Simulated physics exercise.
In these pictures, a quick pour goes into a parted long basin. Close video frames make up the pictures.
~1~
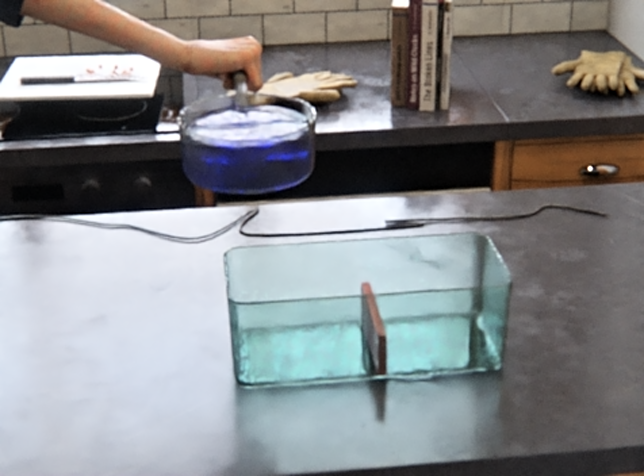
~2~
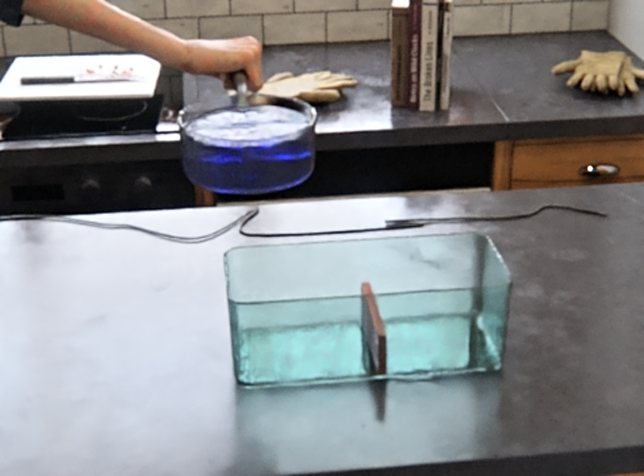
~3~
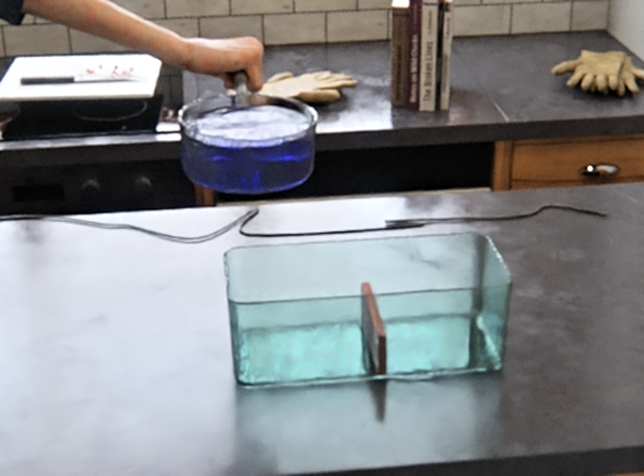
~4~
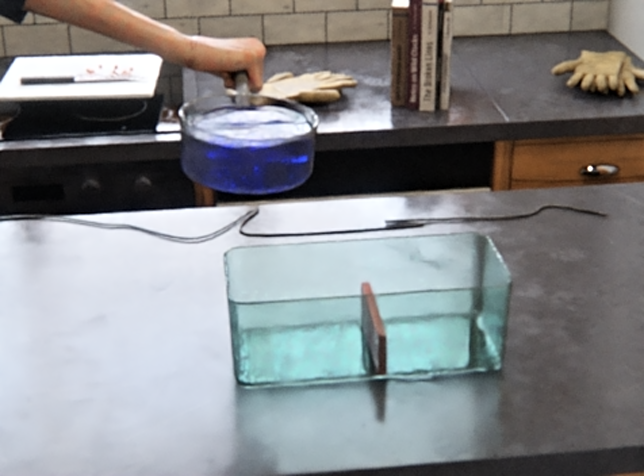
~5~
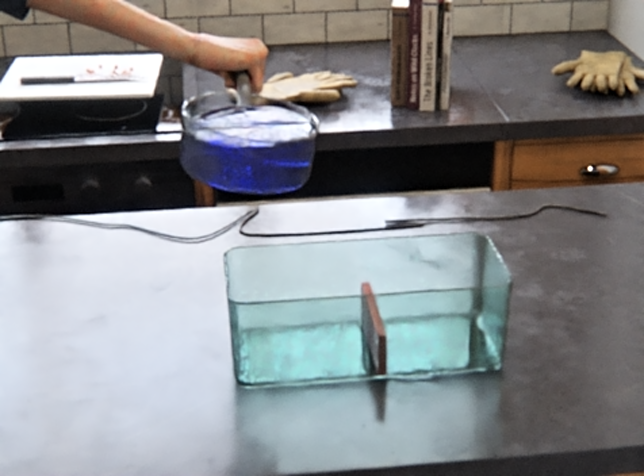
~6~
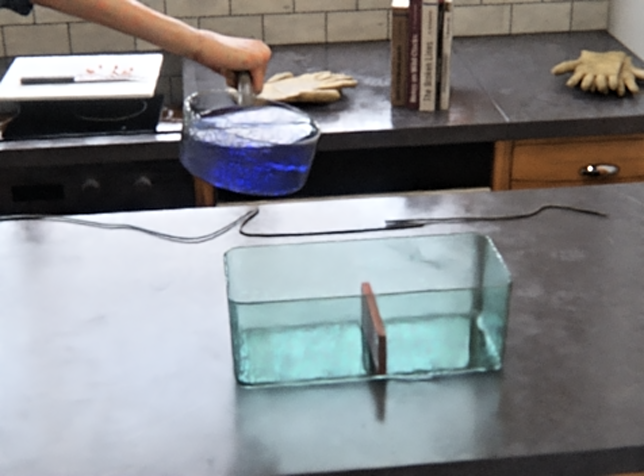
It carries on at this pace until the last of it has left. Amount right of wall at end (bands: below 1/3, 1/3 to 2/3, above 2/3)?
1/3 to 2/3.
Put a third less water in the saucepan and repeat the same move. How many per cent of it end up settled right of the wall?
Estimated share: Close to 20 per cent.
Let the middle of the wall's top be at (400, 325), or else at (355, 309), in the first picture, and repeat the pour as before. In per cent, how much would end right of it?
The first placement leaves close to 20 per cent, the second close to 65 per cent.
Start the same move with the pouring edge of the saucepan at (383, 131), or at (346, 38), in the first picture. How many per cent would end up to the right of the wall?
Near 85 % and 75 %.
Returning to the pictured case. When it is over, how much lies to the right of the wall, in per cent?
50 % or thereabouts.
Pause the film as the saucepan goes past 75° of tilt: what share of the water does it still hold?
Roughly 35 %.
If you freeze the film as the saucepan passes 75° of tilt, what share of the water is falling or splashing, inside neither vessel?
Something close to 45 percent of it.
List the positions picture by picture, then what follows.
In the first picture, tilt 0°; pouring edge (314, 114); surface from (181, 129) to (312, 122); the long basin's rim runs from (227, 277) to (500, 259); the wall's top is at (374, 309).
In the second picture, tilt 1°; pouring edge (315, 115); surface from (181, 129) to (312, 122).
In the third picture, tilt 2°; pouring edge (315, 117); surface from (182, 129) to (312, 123).
In the fourth picture, tilt 5°; pouring edge (316, 120); surface from (182, 128) to (313, 124).
In the fifth picture, tilt 9°; pouring edge (318, 124); surface from (184, 127) to (315, 124).
In the sixth picture, tilt 14°; pouring edge (319, 130); surface from (183, 128) to (317, 125).
A moment on, the saucepan is tipped on its side and 36 per cent is still to pour, 5 is left of the wall and 14 right of it.
Next, the saucepan is tipped right over and 4 per cent is still to pour, 42 is left of the wall and 47 right of it.
Then the saucepan is tipped right over and 0 per cent is still to pour, 51 is left of the wall and 48 right of it.
Later the saucepan is tipped right over and 0 per cent is still to pour, 51 is left of the wall and 48 right of it.
In the end 51 per cent lies left of the wall, 48 right of it and 1 outside.
